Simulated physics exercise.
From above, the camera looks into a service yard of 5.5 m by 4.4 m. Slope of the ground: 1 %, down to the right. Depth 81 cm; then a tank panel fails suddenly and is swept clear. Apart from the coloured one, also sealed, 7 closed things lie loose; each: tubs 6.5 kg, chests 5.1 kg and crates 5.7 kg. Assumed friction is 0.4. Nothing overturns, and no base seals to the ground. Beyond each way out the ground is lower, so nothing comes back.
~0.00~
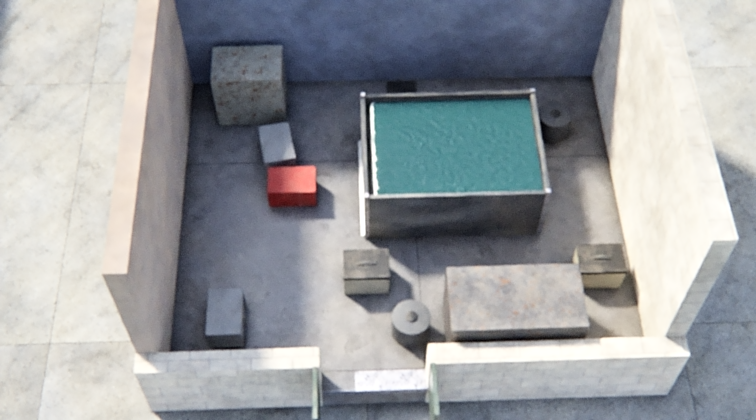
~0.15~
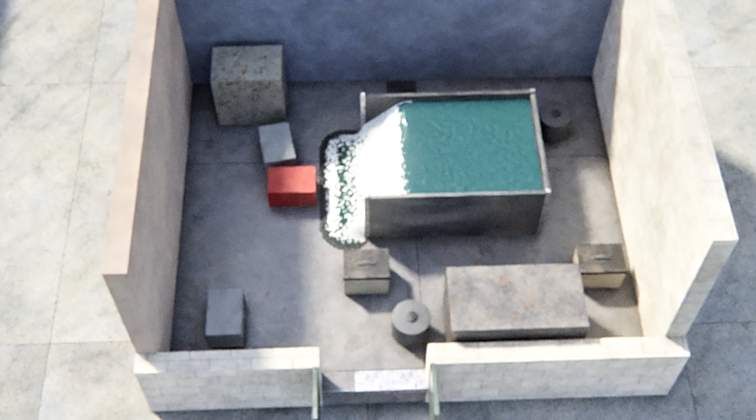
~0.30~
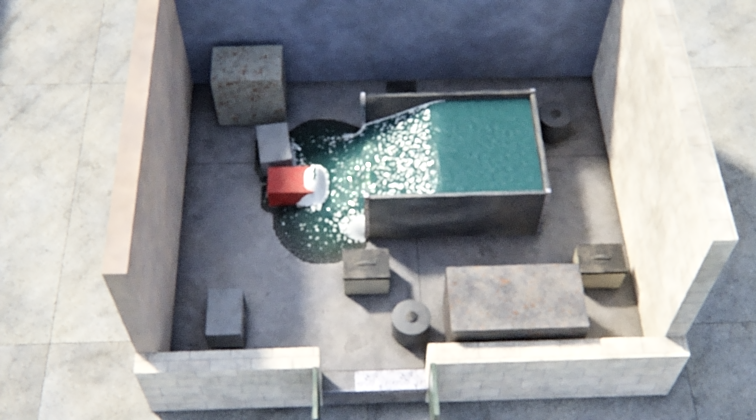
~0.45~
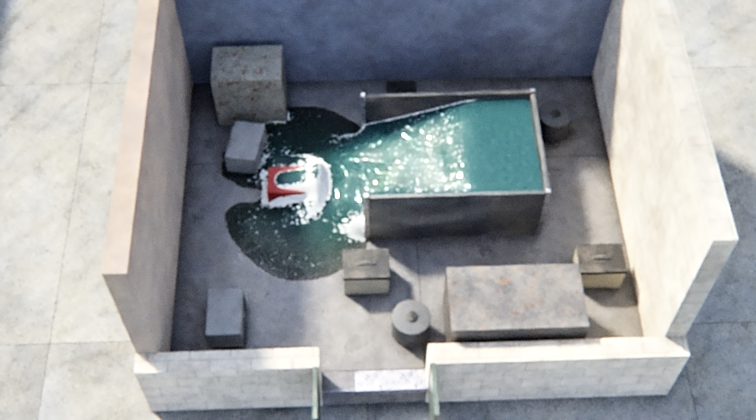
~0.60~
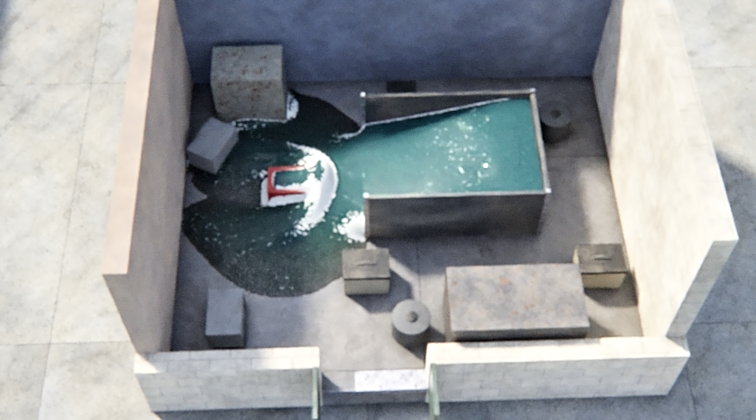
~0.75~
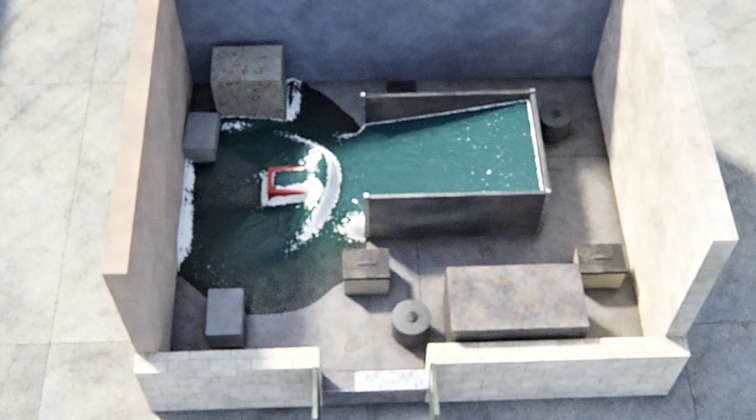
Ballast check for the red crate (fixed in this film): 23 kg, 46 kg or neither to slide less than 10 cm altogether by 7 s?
My call: Too light either way.
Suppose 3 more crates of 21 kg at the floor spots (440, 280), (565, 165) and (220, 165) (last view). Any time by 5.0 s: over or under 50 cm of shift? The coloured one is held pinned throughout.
In turn: Past it, short of it, past it.
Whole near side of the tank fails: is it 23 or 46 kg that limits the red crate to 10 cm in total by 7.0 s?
Under that change, only the second option works.
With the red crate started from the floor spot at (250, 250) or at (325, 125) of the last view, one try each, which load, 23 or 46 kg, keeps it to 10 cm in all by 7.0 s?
In turn: Neither is enough; neither is enough.
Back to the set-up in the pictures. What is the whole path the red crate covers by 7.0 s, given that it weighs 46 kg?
The total path comes to around 500 cm.
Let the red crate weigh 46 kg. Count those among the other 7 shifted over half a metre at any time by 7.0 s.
Count: 7.
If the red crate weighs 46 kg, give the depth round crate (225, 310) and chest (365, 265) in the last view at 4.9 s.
First roughly 12 cm, second roughly 11 cm.
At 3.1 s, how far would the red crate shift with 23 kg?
About 140 cm off its spot.
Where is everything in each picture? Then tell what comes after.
In the first picture, the red crate at (291, 180), on the bottom; water covers 3.1 m2; 0 of 8 have shifted.
In the second picture, the red crate at (291, 180), on the bottom; 4.1 m2 under water; 0 of 8 have shifted.
In the third picture, the red crate at (291, 180) rests on the ground; 5.1 m2 under water; 0 of 8 have shifted.
In the fourth picture, the red crate at (291, 180) rests on the ground; 6.7 m2 under water; 1 of 8 have shifted.
In the fifth picture, the red crate at (291, 180), on the bottom; 8.3 m2 under water; 1 of 8 have shifted.
In the sixth picture, the red crate at (291, 180), on the bottom; 9.6 m2 under water; 1 of 8 have shifted.
After 1.4 s the red crate would be 110 cm from its start with 23 kg and 109 cm from its start with 46 kg; 25 cm of water round it then.
After 3.1 s the red crate would be 145 cm from its start with 23 kg and 175 cm from its start with 46 kg; 21 cm of water round it then.
After 4.9 s the red crate would be 196 cm from its start with 23 kg and 245 cm from its start with 46 kg; 21 cm of water round it then.
After 7.0 s the red crate would be 280 cm from its start with 23 kg and 224 cm from its start with 46 kg; 8 cm of water round it then.
